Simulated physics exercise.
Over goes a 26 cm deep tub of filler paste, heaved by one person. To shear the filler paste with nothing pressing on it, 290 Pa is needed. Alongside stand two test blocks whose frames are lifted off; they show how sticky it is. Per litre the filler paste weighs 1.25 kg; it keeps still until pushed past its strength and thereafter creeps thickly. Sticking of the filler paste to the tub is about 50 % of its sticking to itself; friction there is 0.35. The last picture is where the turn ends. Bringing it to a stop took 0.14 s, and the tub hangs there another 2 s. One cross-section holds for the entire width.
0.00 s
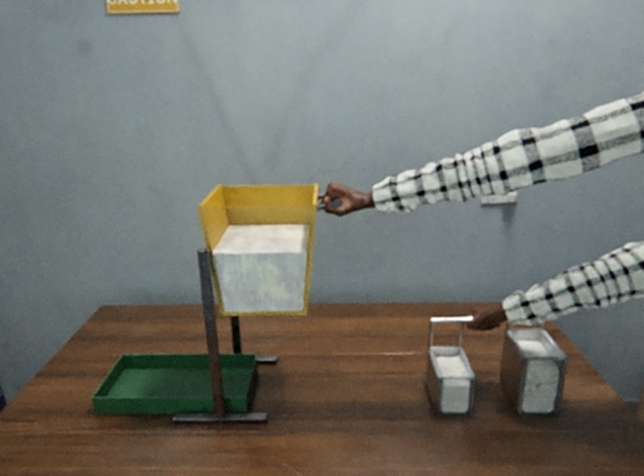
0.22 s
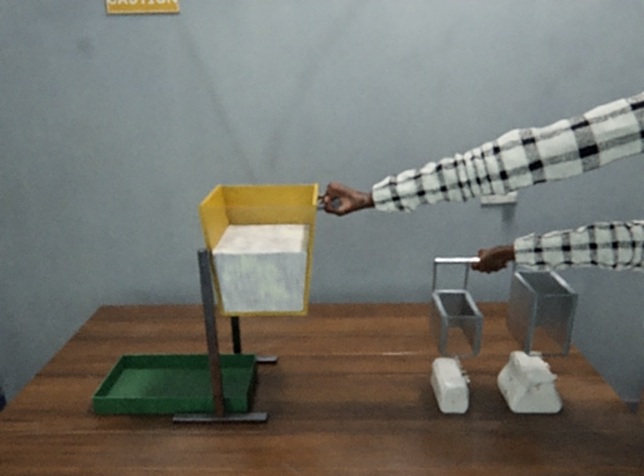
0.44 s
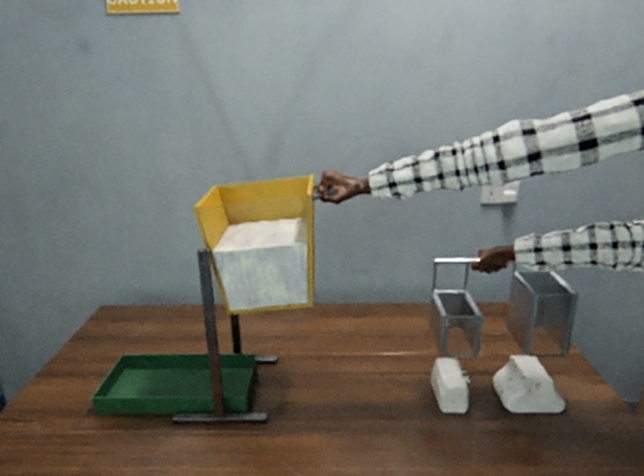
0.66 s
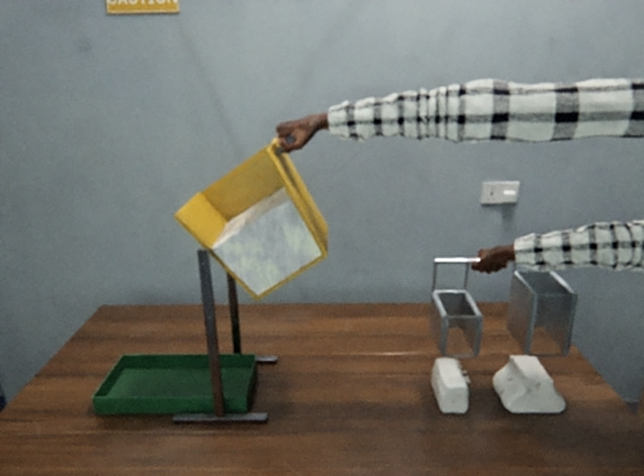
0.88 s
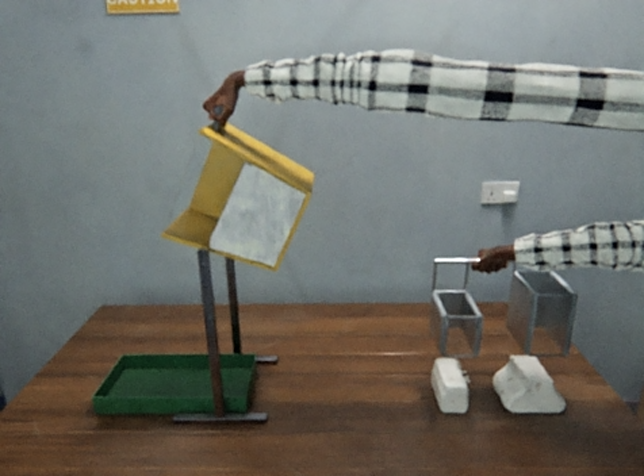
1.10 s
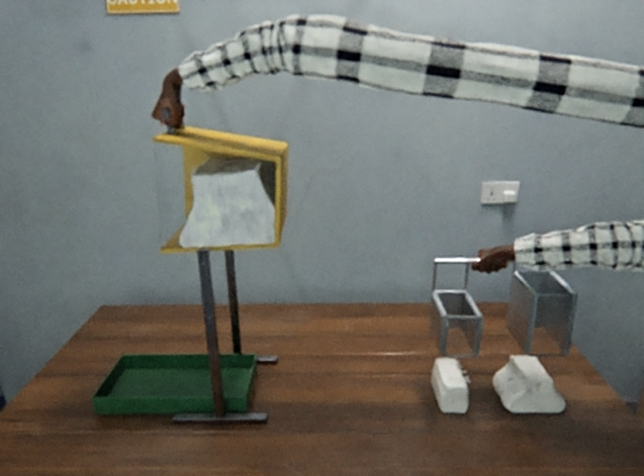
Metal sleeves lifting off two pale blocks that slump slightly, then a hand tilting a yellow tub of white paste leftward onto its side.
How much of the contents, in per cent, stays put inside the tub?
About 59 per cent.
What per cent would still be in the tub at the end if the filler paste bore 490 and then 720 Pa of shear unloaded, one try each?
First 95 %, second 100 %.
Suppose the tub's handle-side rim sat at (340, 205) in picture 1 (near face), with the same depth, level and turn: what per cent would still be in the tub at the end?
45 %.
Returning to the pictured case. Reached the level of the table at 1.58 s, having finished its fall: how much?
Some 1 per cent.
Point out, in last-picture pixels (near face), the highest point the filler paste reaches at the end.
About (242, 211).
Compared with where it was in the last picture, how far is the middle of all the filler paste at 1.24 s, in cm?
About 5 cm.
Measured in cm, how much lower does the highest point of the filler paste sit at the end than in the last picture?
About 9 cm.
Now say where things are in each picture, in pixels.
The first frame shows handle-side rim at (312, 207), tilt 0 degrees; crest of the filler paste at (296, 251); block heights 9.0 cm, 14 cm (left to right).
The second frame shows handle-side rim at (312, 207), tilt 0 degrees; crest of the filler paste at (296, 251); block heights 8.6 cm, 11 cm (left to right).
The third frame shows handle-side rim at (307, 196), tilt 6 degrees; crest of the filler paste at (301, 243); block heights 8.6 cm, 9.5 cm (left to right).
The fourth frame shows handle-side rim at (265, 154), tilt 34 degrees; crest of the filler paste at (286, 201); block heights 8.6 cm, 9.5 cm (left to right).
The fifth frame shows handle-side rim at (199, 134), tilt 65 degrees; crest of the filler paste at (246, 165); block heights 8.6 cm, 9.5 cm (left to right).
The sixth frame shows handle-side rim at (154, 142), tilt 86 degrees; crest of the filler paste at (251, 170); block heights 8.6 cm, 9.5 cm (left to right).
After 1.24 s, the tub is at 86 degrees and holds 93 %.
After 1.41 s, the tub is at 86 degrees and holds 69 %.
After 1.58 s, the tub is at 86 degrees and holds 60 %.
After 1.75 s, the tub is at 86 degrees and holds 59 %.
After 3.10 s, the tub is at 86 degrees and holds 59 %.
